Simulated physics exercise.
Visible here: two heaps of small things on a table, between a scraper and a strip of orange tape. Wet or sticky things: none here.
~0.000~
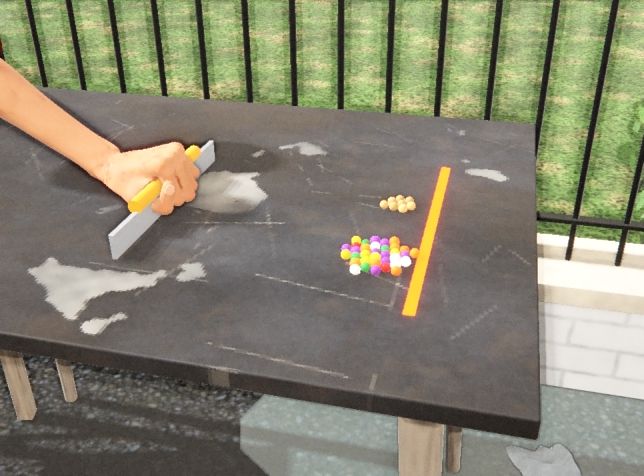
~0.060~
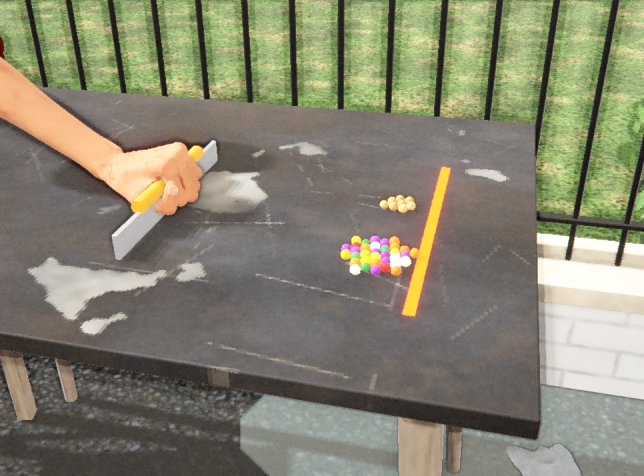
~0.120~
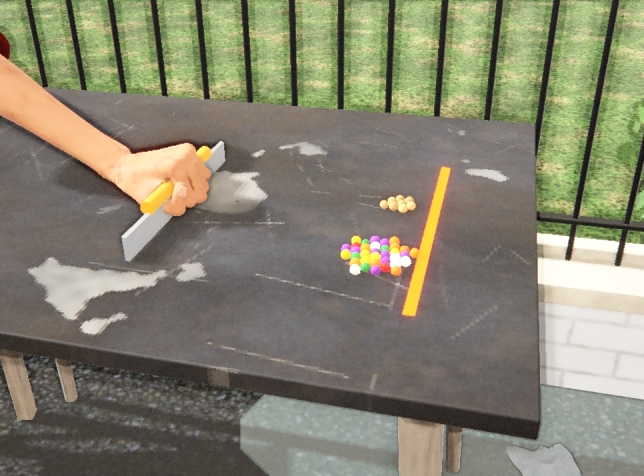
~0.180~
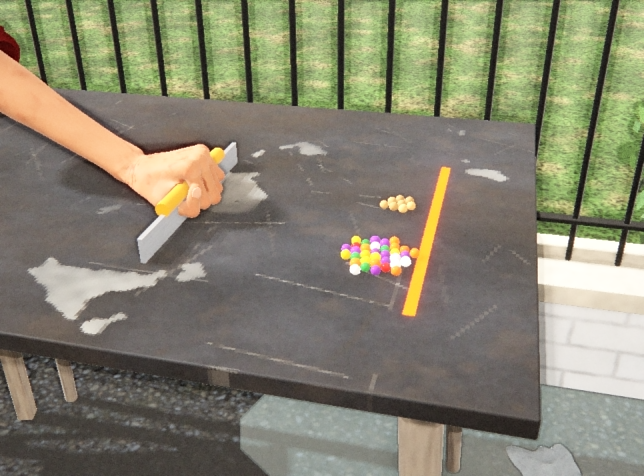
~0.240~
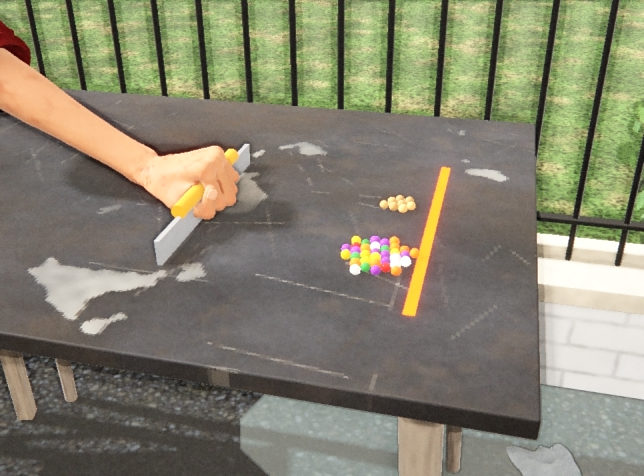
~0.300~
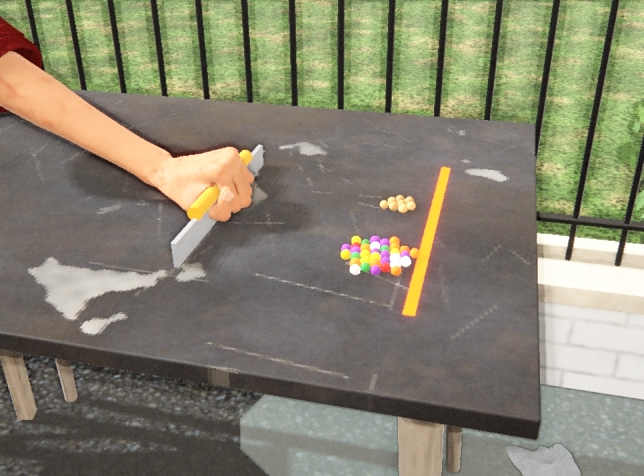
Hand sliding a yellow-handled scraper rightward across a dark table, while two small heaps of beads sit still beside orange tape.
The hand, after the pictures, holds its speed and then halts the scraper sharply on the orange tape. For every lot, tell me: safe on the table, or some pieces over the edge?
Near lot: Some over the edge; far lot: Some over the edge.
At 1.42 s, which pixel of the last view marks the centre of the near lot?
Centre: About (516, 281).
After 0.71 s, scraper still moving, near (331, 198); near lot all on the table, its front near (415, 253); far lot all on the table, its front near (411, 206).
After 1.14 s, scraper stopped at the orange tape; near lot all on the table, its front near (481, 270); far lot all on the table, its front near (465, 226).
After 1.42 s, scraper stopped at the orange tape; near lot all on the table, its front near (544, 281); far lot all on the table, its front near (533, 195).
At rest (2.3 s), scraper stopped at the orange tape; near lot all over the edge; far lot all over the edge.
